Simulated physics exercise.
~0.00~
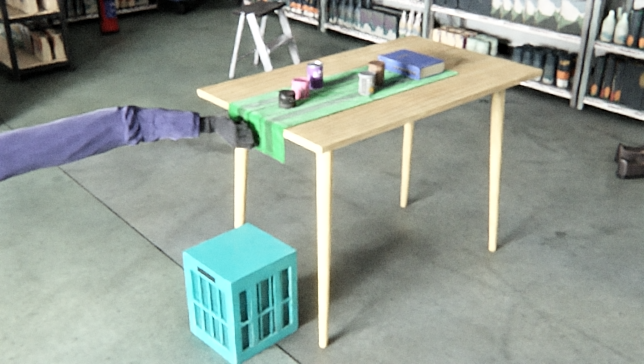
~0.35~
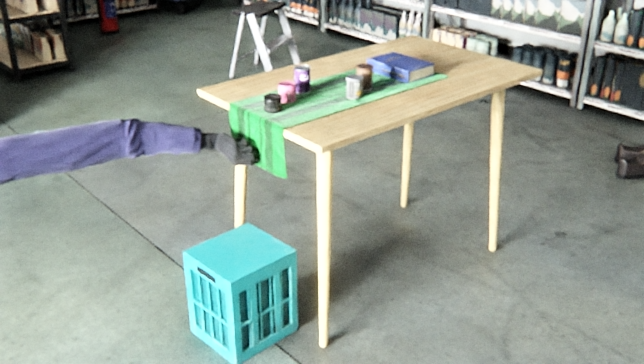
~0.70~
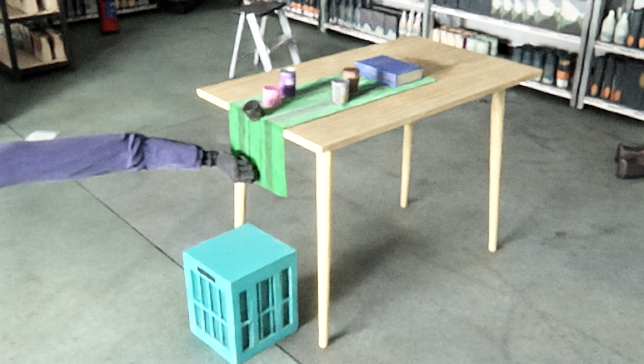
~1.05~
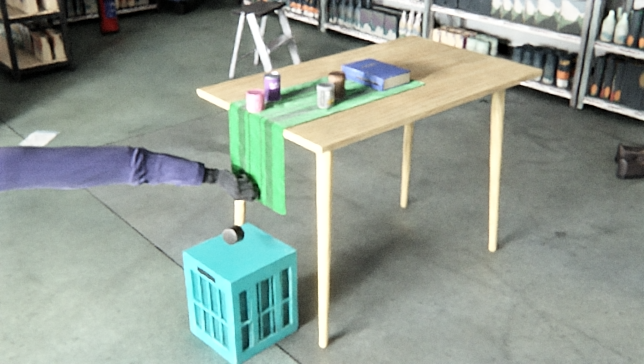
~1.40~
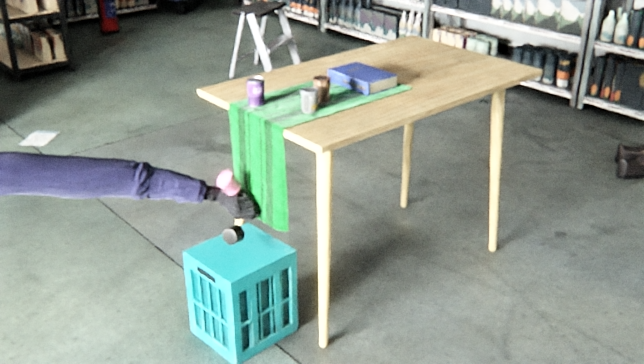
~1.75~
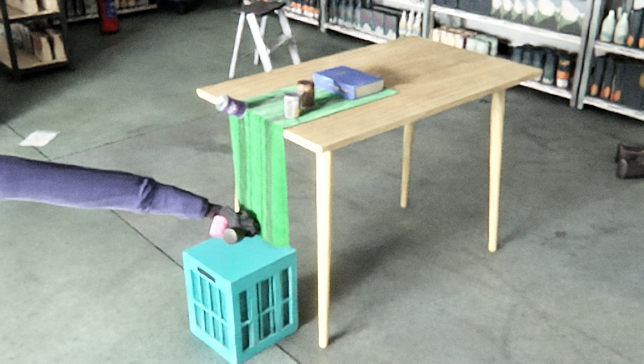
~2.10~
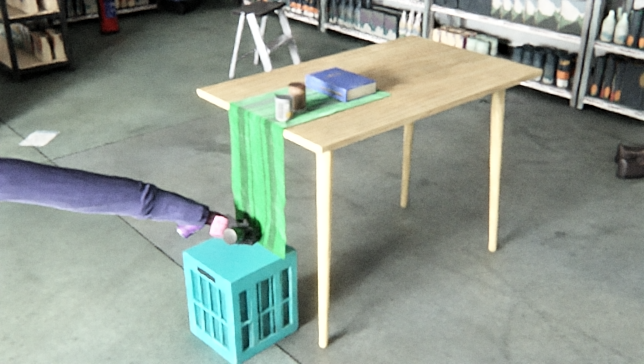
Green tablecloth being pulled down by a gloved hand, tipping black, pink and purple containers off the table, its hem reaching a turquoise crate.
